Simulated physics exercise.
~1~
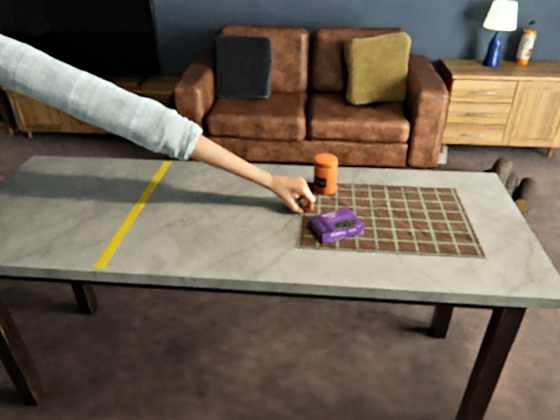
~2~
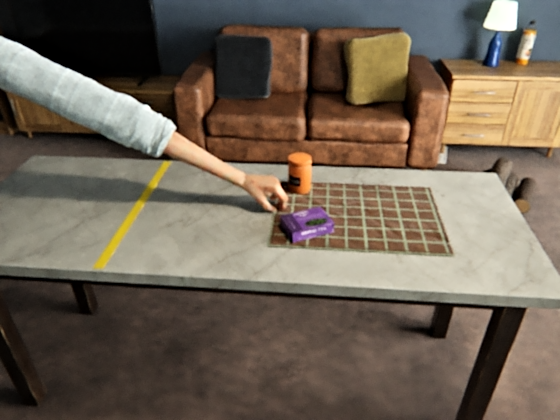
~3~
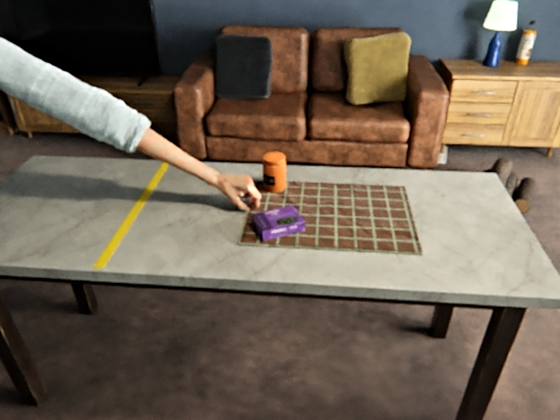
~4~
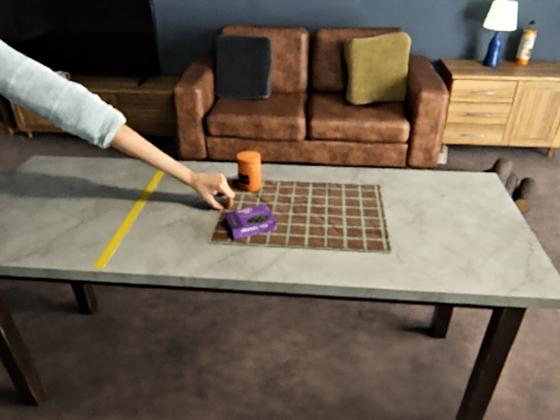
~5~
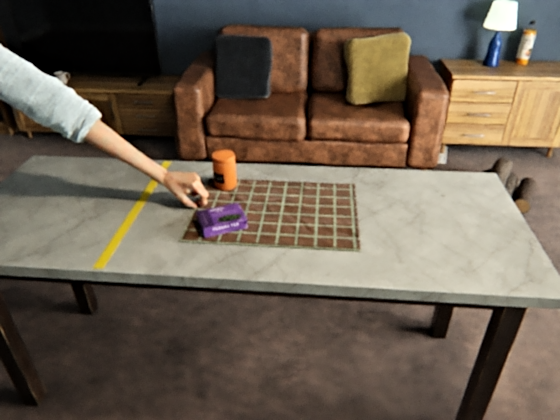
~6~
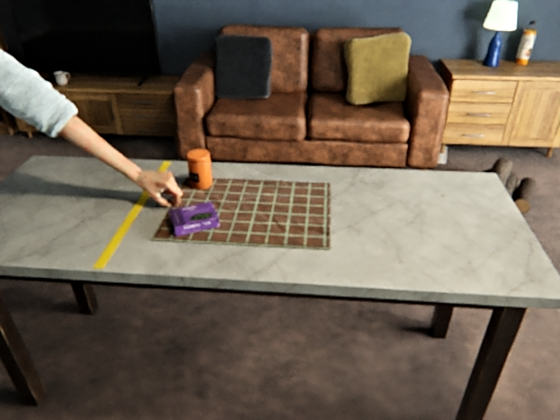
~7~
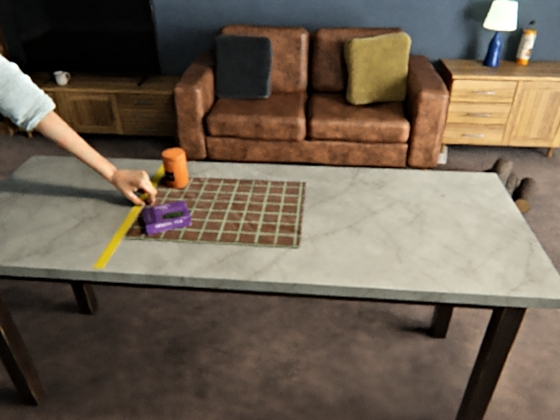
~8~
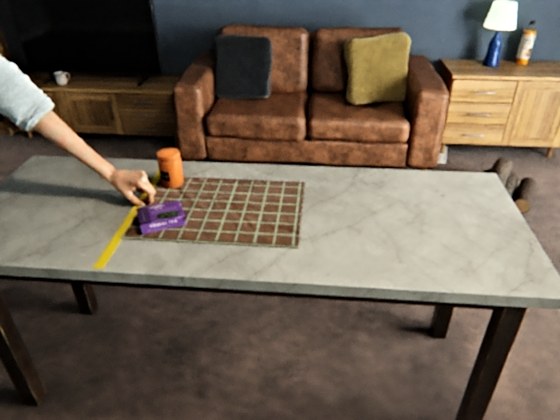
In this clip, a hand drags a brown checked tea towel leftward across a table, carrying a purple packet and an upright orange jar, until its hem reaches the yellow tape line and it stops with both items still on the cloth.
